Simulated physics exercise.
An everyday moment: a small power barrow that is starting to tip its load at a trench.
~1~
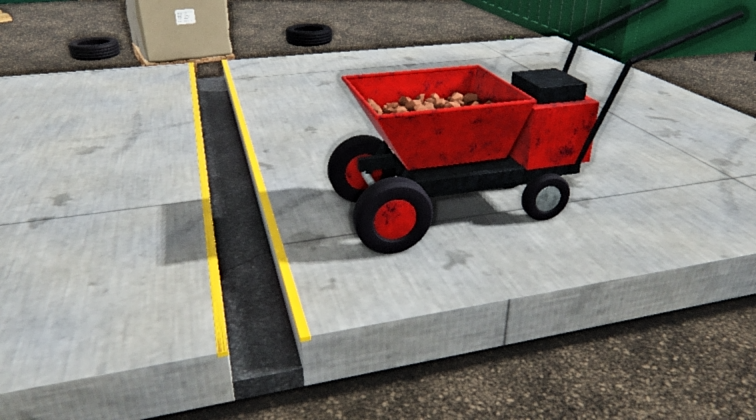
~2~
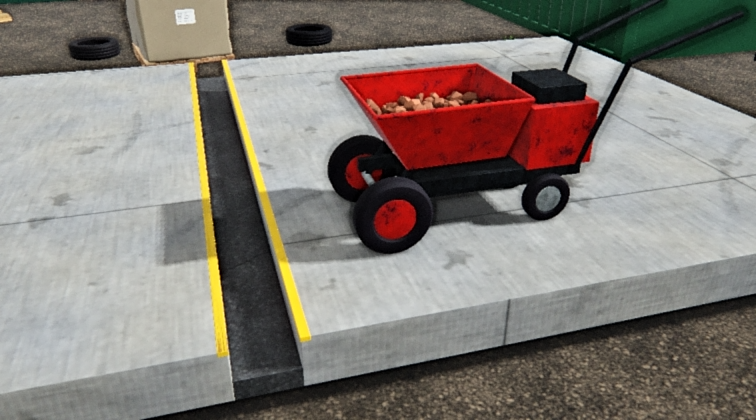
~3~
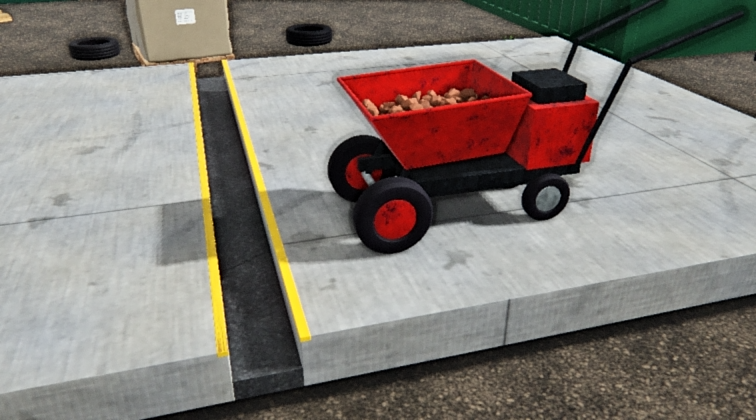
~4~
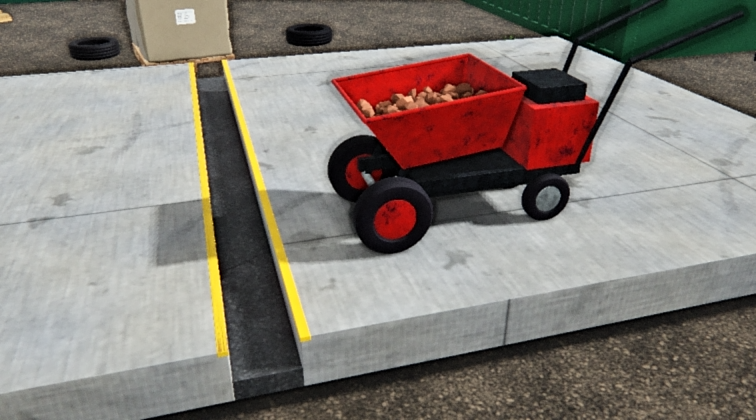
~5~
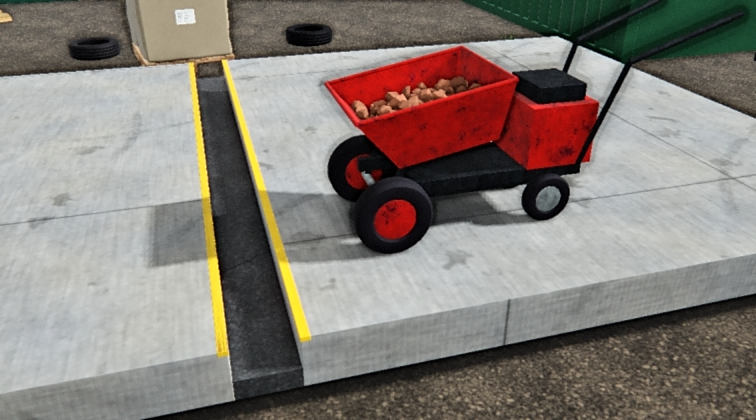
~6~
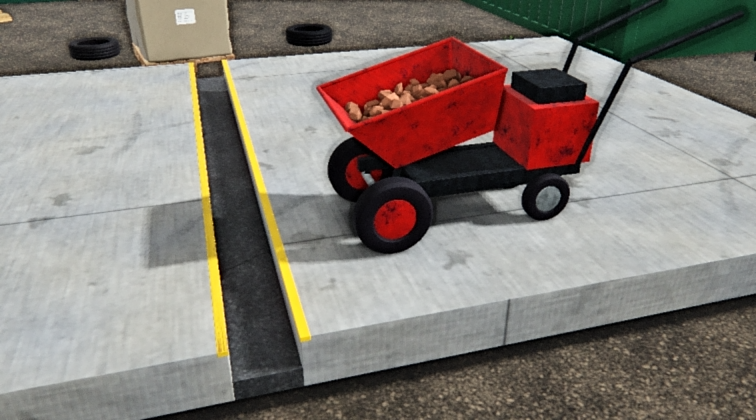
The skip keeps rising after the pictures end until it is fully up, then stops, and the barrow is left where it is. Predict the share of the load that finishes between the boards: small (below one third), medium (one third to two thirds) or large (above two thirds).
The share is large, above two thirds.
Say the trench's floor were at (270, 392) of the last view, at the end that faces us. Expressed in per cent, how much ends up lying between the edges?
The share would be roughly 100 per cent.
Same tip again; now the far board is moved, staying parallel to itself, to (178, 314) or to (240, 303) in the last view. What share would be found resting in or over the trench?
100 and 80 percent.
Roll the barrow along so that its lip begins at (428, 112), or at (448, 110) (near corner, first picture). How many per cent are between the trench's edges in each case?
Roughly 40 per cent at the first spot and 20 per cent at the second.
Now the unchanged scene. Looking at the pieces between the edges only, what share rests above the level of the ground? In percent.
Roughly 15 %.
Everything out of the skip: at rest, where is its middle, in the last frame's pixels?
The centre comes to rest close to (249, 257).
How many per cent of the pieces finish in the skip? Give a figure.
Roughly 0 in a hundred.
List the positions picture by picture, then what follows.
Lip of the skip near (377, 118), level; top of the load near (432, 113), lumps of rubble; first edge of the trench near (293, 294); far edge near (218, 307), the trench over half as wide as the skip, and about half as deep as wide, in the first frame.
Lip of the skip near (376, 118), level; top of the load near (431, 112), in the second frame.
Lip of the skip near (372, 119), tipped barely; top of the load near (428, 111), in the third frame.
Lip of the skip near (365, 121), tipped a little; top of the load near (446, 102), in the fourth frame.
Lip of the skip near (357, 125), tipped a little; top of the load near (439, 97), in the fifth frame.
Lip of the skip near (347, 130), tipped clearly; top of the load near (438, 96); first edge of the trench near (293, 294); far edge near (218, 307), in the sixth frame.
Shortly afterwards, skip tipped steeply; the whole lot in the skip.
Next, skip tipped right over; the bulk in the skip; a little in or heaped over the trench; a little falling.
Some moments later, skip tipped right over; near a quarter in the skip; near two thirds in or heaped over the trench; only a few beyond it.
In the end, skip tipped right over; only a few in the skip; only a few short of the trench; all but a few in or heaped over the trench; only a few beyond it.
